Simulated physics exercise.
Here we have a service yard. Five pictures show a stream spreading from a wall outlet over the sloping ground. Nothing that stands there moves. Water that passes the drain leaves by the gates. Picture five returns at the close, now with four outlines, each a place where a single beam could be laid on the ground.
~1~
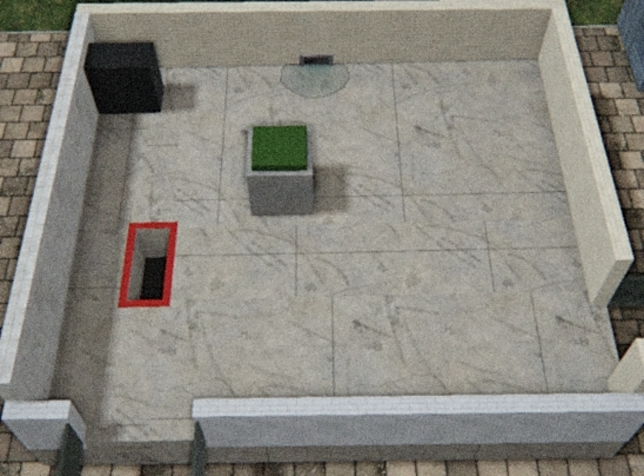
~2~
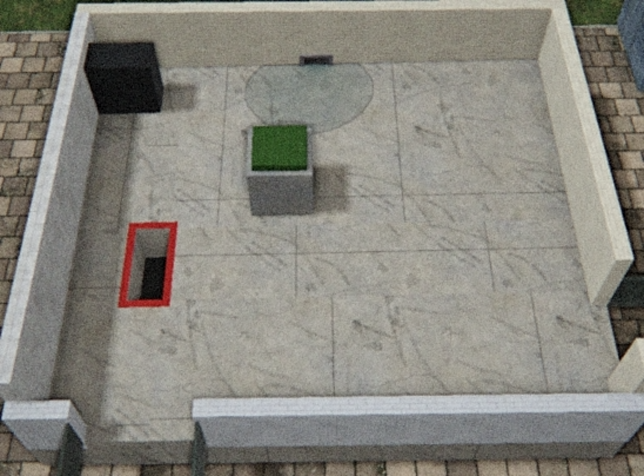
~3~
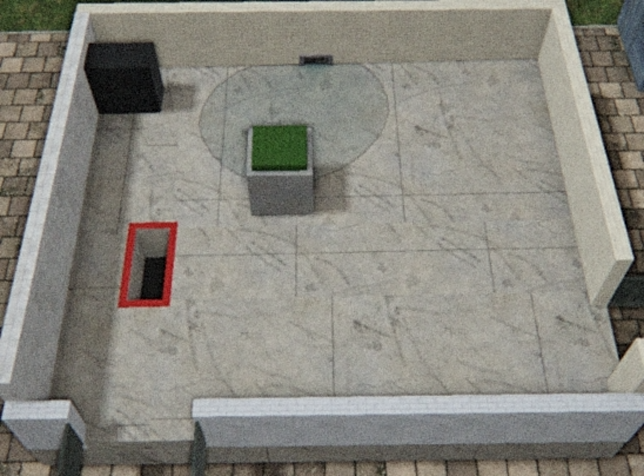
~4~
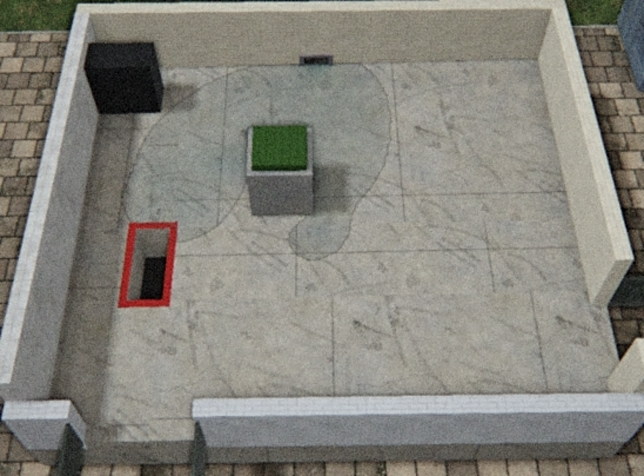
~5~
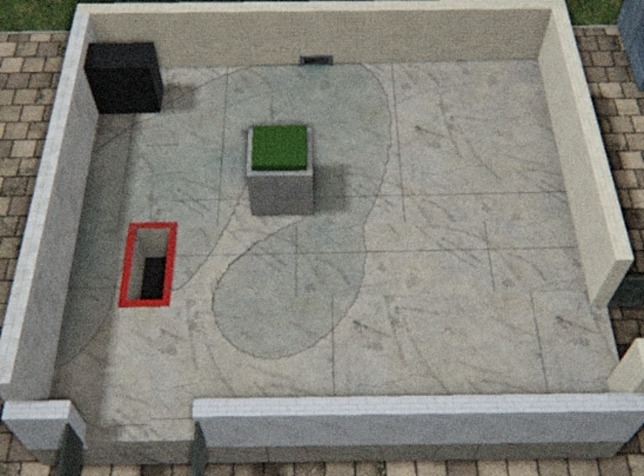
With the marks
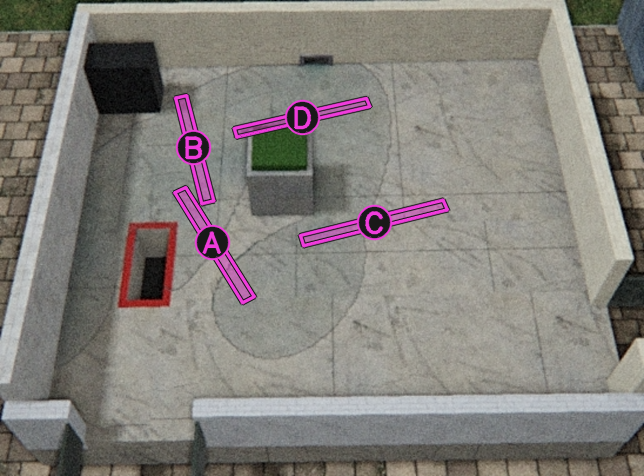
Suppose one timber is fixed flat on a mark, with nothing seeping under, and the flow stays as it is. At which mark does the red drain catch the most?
Use spot C.
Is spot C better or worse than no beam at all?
Better.
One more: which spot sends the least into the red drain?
A it is.
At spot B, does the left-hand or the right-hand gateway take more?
The left one.
On the marked copy, A from (180, 190) to (248, 299); B from (181, 96) to (207, 202); C from (302, 240) to (445, 205); D from (235, 132) to (368, 102).
With A, about 5 % of the stream goes into the red drain, about 95 % out by the gates.
With B, about 19 % of the stream goes into the red drain, about 80 % out by the gates.
With C, about 40 % of the stream goes into the red drain, about 60 % out by the gates.
With D, about 15 % of the stream goes into the red drain, about 84 % out by the gates.
